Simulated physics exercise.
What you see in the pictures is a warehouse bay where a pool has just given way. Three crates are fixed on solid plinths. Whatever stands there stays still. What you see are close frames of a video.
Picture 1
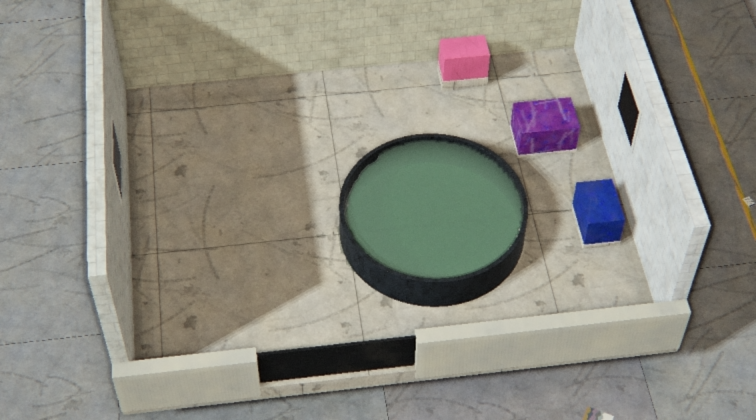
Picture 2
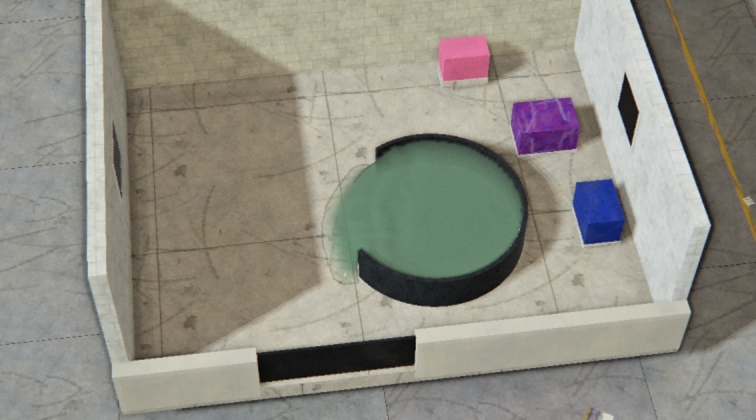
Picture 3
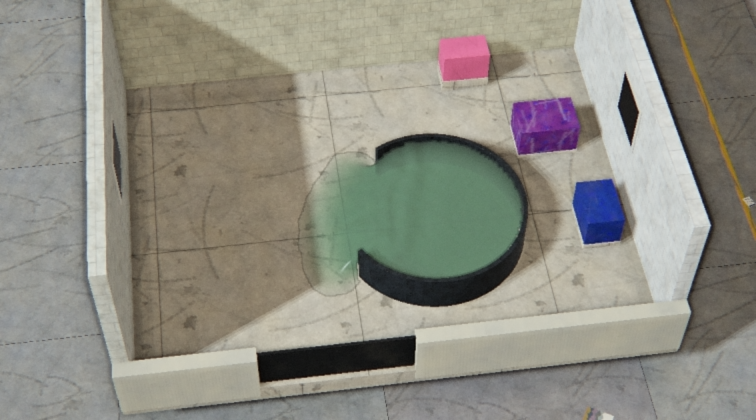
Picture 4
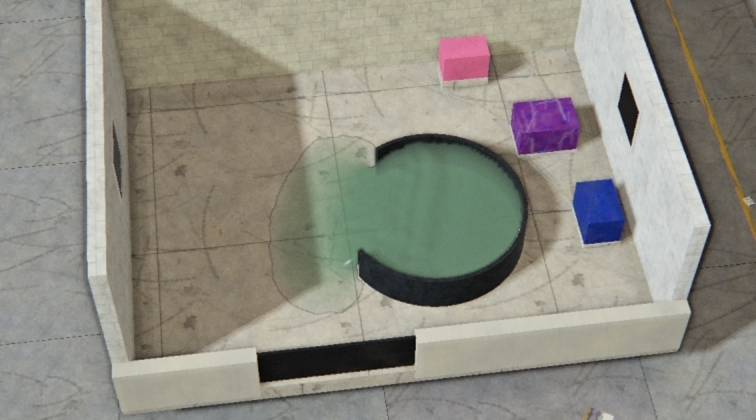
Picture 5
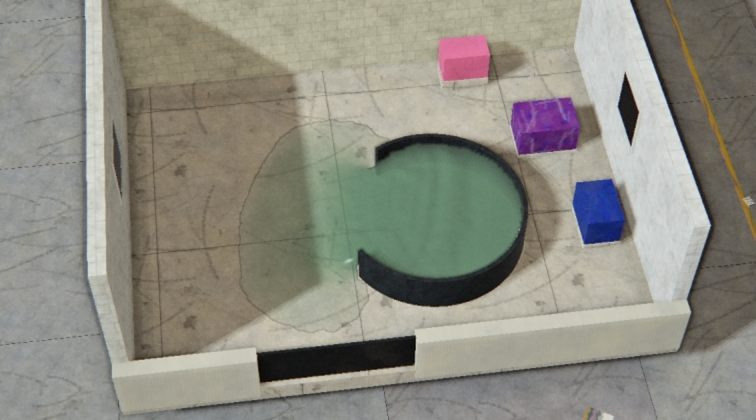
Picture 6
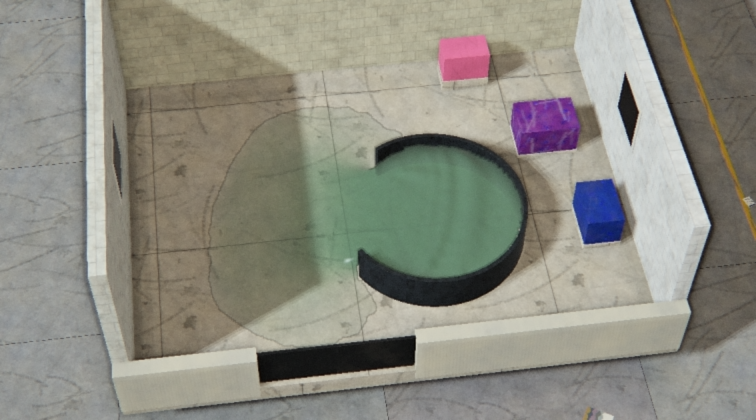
The clip shows a round, black-walled pool of green water in a walled bay with pink, purple and blue blocks; its left side opens, and the water pours out, spreading leftward across the tiled floor in a widening, thinning sheet.
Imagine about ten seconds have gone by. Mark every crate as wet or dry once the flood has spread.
Pink crate: Dry, purple crate: Wet, blue crate: Wet.
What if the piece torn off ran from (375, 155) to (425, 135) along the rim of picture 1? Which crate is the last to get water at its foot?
The blue one.
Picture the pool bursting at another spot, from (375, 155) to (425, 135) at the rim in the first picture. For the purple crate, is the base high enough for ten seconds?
Result - purple is overtopped.
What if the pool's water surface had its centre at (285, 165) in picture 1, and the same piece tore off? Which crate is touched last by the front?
The blue one.
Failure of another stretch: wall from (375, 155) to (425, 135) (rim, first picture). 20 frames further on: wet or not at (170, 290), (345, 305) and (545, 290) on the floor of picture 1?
So it's nothing at the first, nothing at the second and nothing at the third.
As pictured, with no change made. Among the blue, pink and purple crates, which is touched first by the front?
Simply the pink crate.
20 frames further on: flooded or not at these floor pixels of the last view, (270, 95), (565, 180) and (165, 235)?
Going through them one by one, the first is waterlogged, the second spared and the third waterlogged.
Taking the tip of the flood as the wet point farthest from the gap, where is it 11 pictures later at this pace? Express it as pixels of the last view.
Around (127, 91).
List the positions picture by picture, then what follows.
The first picture shows the round pool at (433, 208) is whole and still.
In the second picture, the front is at a hidden place, out from the gap at (345, 214).
In the third picture, the front is at (331, 291), out from the gap at (345, 215).
In the fourth picture, water pours out at (345, 216) and has run to (321, 309).
In the fifth picture, the front is at (308, 129), out from the gap at (345, 217).
In the sixth picture, the front is at (281, 118), out from the gap at (345, 217).
A moment on, water covers 50 % of the floor; the pink crate not reached, the purple crate not reached, the blue crate not reached.
Next, water covers 50 % of the floor; the pink crate not reached, the purple crate not reached, the blue crate not reached.
Then, water covers 50 % of the floor; the pink crate not reached, the purple crate not reached, the blue crate not reached.
Later, water covers 80 % of the floor; the pink crate water round its plinth, the purple crate not reached, the blue crate not reached.
In the end, water covers 100 % of the floor; the pink crate stayed above the water, the purple crate was topped, the blue crate was topped.
